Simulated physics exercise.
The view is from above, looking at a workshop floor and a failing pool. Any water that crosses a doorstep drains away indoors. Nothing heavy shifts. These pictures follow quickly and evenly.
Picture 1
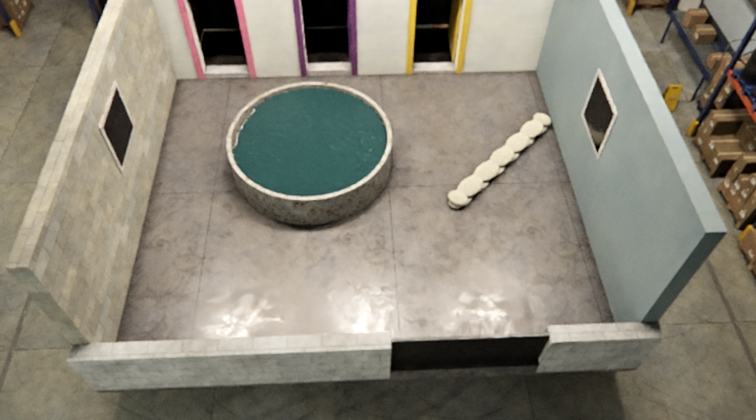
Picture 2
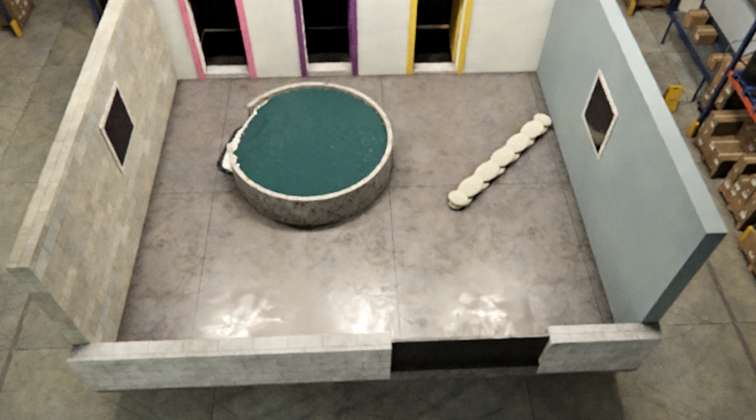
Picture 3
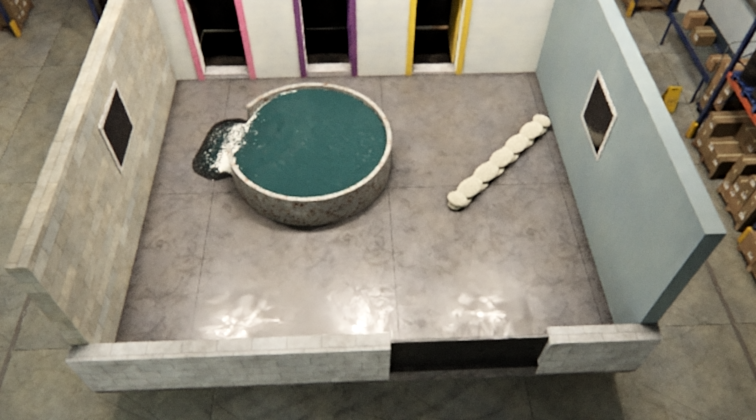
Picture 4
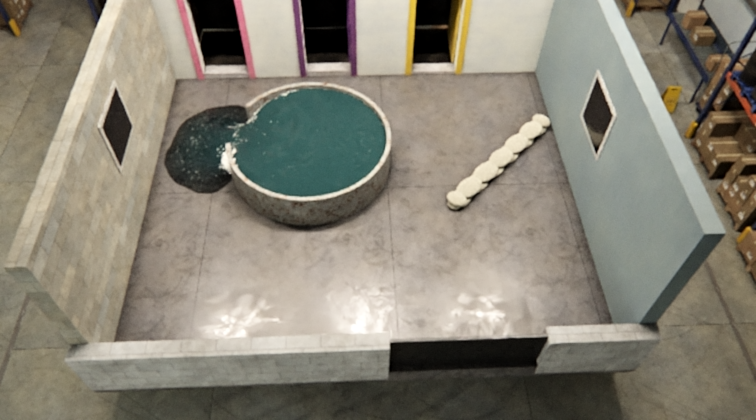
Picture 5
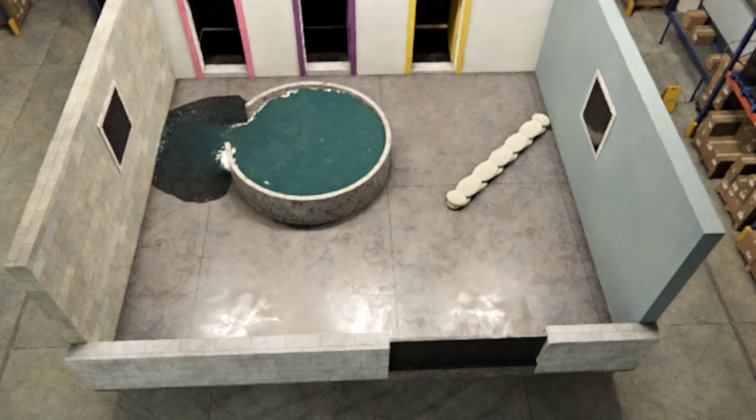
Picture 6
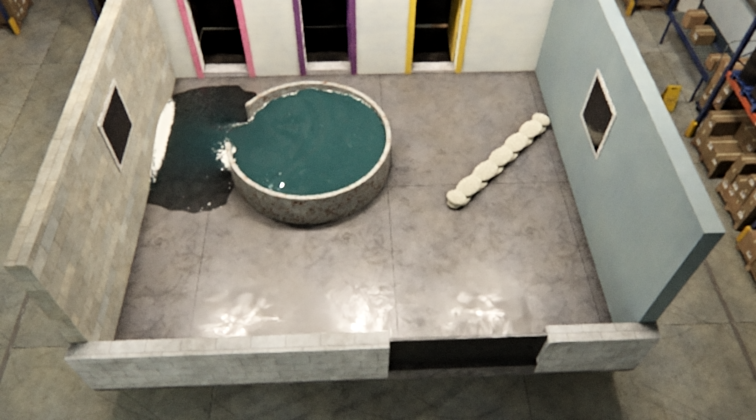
A round pool of green water broke open on its left side, and water poured through the gap, spreading in a dark puddle across the grey floor until it reached the left wall.
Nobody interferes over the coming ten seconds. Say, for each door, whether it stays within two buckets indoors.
In order: The yellow door will allow in no excess; the pink door will allow in an excess; the purple door will allow in no excess.
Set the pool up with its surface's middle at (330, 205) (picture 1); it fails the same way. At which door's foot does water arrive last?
Answer: The yellow-painted one.
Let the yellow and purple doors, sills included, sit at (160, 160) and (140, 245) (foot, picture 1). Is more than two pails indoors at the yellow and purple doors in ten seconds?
My take: The yellow door exceeds the limit while the purple door stays inside the limit.
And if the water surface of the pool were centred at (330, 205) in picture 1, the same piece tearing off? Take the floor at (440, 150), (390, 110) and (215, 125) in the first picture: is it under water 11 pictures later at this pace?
I'd say still dry for the first, still dry for the second and swamped for the third.
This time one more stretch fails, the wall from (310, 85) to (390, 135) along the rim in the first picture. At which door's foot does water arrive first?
I'd say the purple door.
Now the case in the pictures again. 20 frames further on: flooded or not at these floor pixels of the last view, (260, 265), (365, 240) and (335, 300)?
First spot submerged, second spot spared, third spot spared.
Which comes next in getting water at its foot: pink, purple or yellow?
Going by the pictures, it would be the pink door.
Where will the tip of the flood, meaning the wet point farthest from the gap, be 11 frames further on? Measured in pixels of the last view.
Somewhere near (117, 329).
A moment on, water covers 10 % of the floor; the yellow door not reached, the pink door wet at the sill, nothing in, the purple door not reached.
Next, water covers 20 % of the floor; the yellow door not reached, the pink door under two buckets in, the purple door not reached.
Then, water covers 40 % of the floor; the yellow door wet at the sill, nothing in, the pink door over two buckets in, the purple door wet at the sill, nothing in.
Later, water covers 70 % of the floor; the yellow door wet at the sill, nothing in, the pink door far over two buckets in, the purple door wet at the sill, nothing in.
In the end, water covers 95 % of the floor; the yellow door wet at the sill, nothing in, the pink door far over two buckets in, the purple door wet at the sill, nothing in.
